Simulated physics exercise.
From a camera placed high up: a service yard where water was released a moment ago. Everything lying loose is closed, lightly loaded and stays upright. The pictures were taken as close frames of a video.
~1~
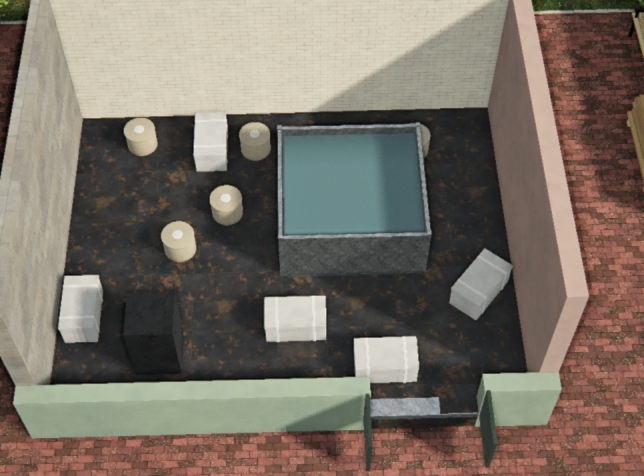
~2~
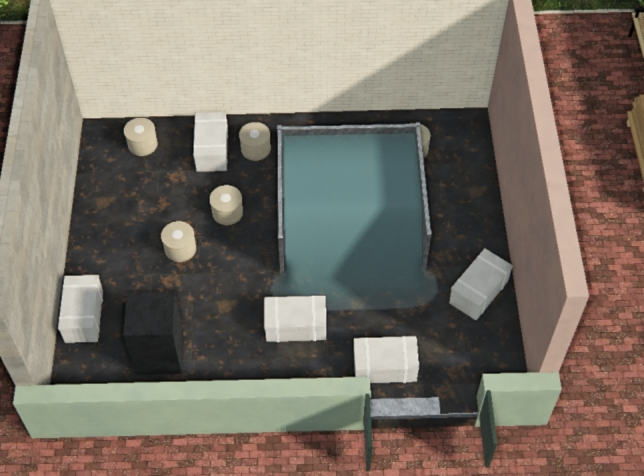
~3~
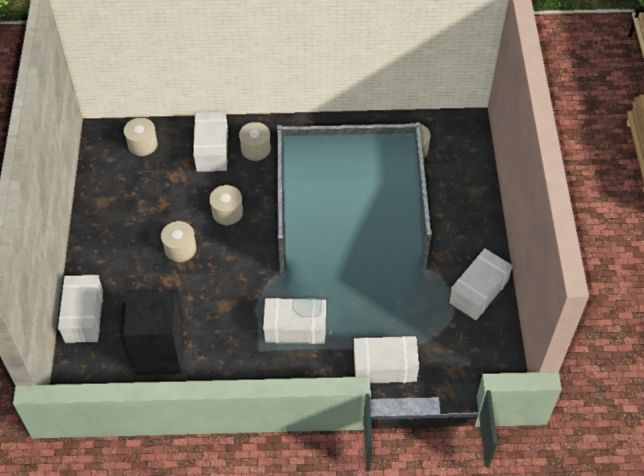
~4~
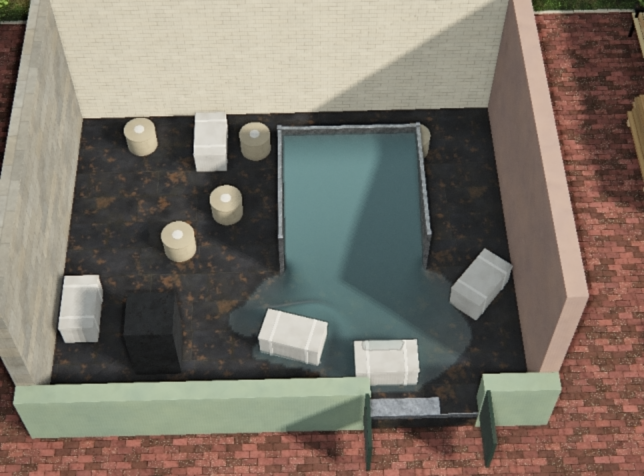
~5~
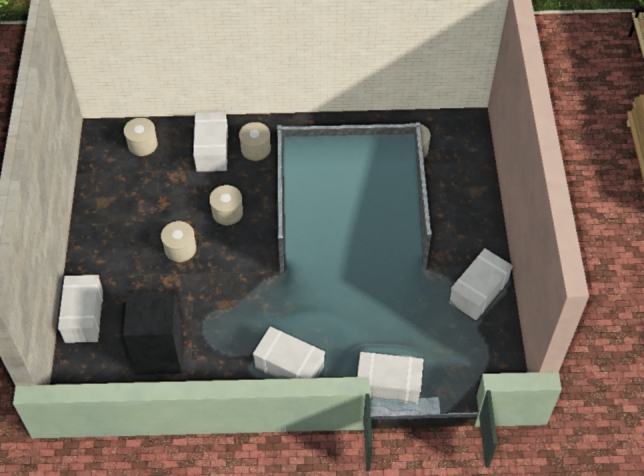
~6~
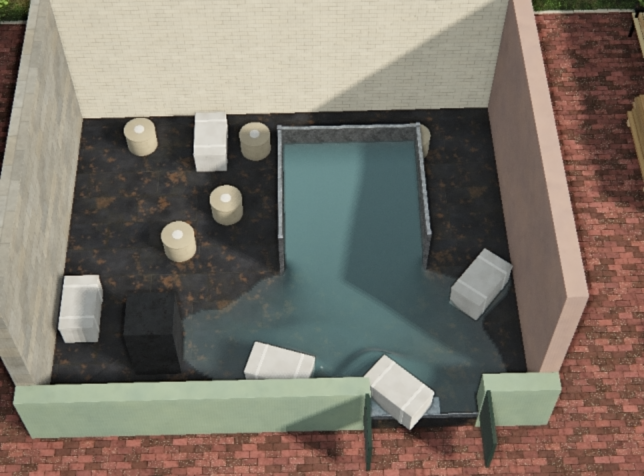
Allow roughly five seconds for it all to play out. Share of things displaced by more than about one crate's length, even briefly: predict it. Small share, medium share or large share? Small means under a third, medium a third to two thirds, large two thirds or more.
A medium share.
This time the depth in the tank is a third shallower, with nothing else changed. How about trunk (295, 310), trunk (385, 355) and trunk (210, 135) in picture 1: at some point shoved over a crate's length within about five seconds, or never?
In the order asked: Over that distance, over that distance and below that distance.
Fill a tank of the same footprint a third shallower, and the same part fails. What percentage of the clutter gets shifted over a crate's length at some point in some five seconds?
Share moved that far: Approx. 30 %.
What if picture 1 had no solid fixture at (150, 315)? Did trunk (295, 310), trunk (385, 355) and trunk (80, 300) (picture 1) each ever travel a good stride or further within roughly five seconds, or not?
One at a time: The first traveled far, the second traveled far, the third traveled far.
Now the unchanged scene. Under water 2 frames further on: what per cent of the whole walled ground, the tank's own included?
40 per cent, roughly.
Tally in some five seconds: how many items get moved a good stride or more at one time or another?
The answer is 4.
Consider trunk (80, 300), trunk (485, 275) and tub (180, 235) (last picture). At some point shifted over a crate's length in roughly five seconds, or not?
Object by object as listed: Got well clear, then kept nearby, then got well clear.
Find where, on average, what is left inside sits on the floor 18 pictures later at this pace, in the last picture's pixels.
It comes out somewhere near (247, 211).
A moment on, 2 of 10 are well off their spots; 0 afloat.
Next, 2 of 10 are well off their spots; 1 afloat.
Later, 4 of 10 are well off their spots; 0 afloat.
In the end, 4 of 10 are well off their spots, and 4 have been at some point; 2 afloat.
